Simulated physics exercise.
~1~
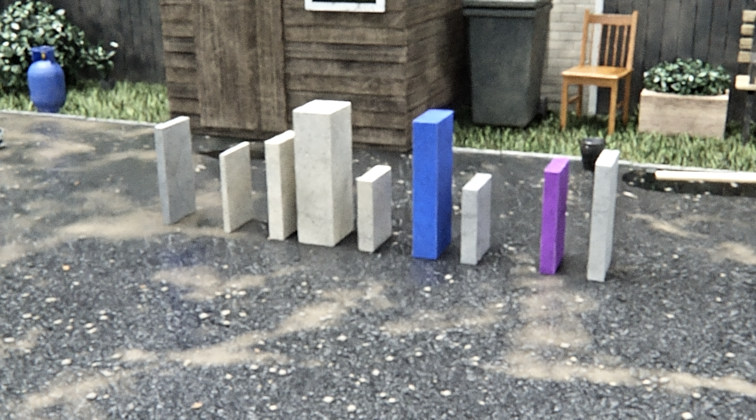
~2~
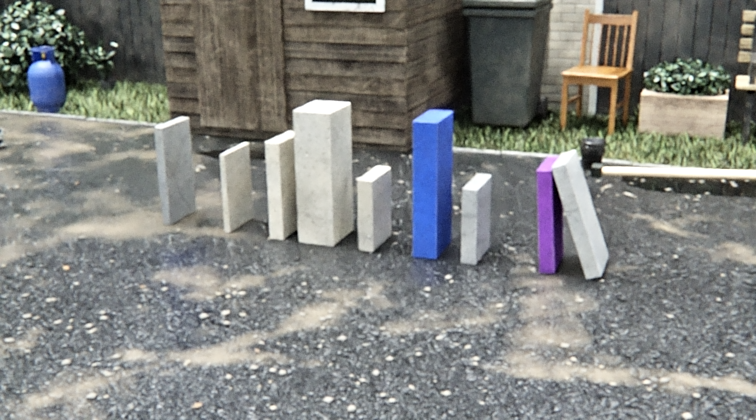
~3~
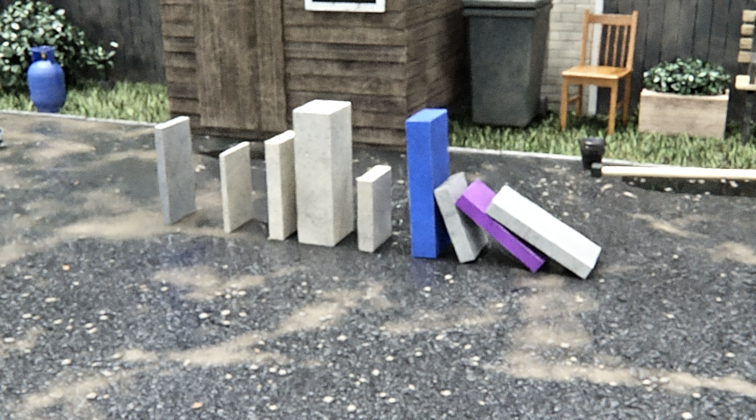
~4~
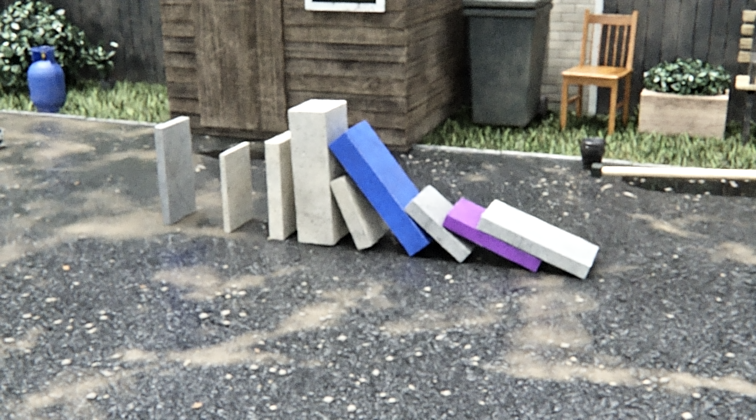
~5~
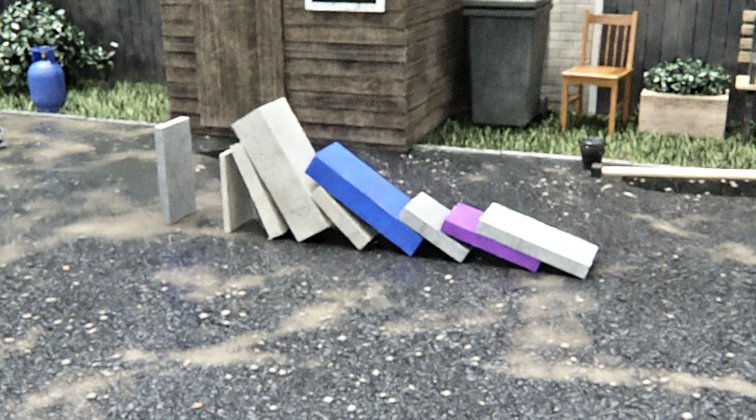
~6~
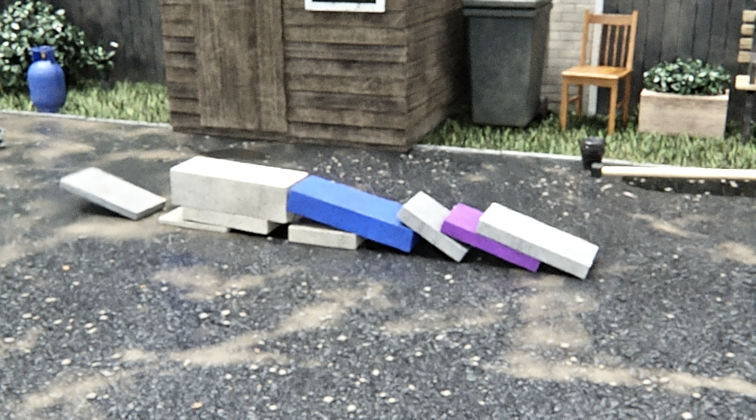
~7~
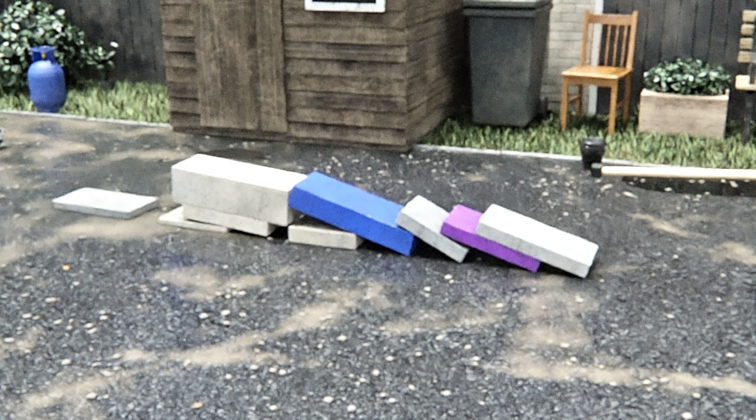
Nine upright slabs topple leftward one after another from the right until none stands.
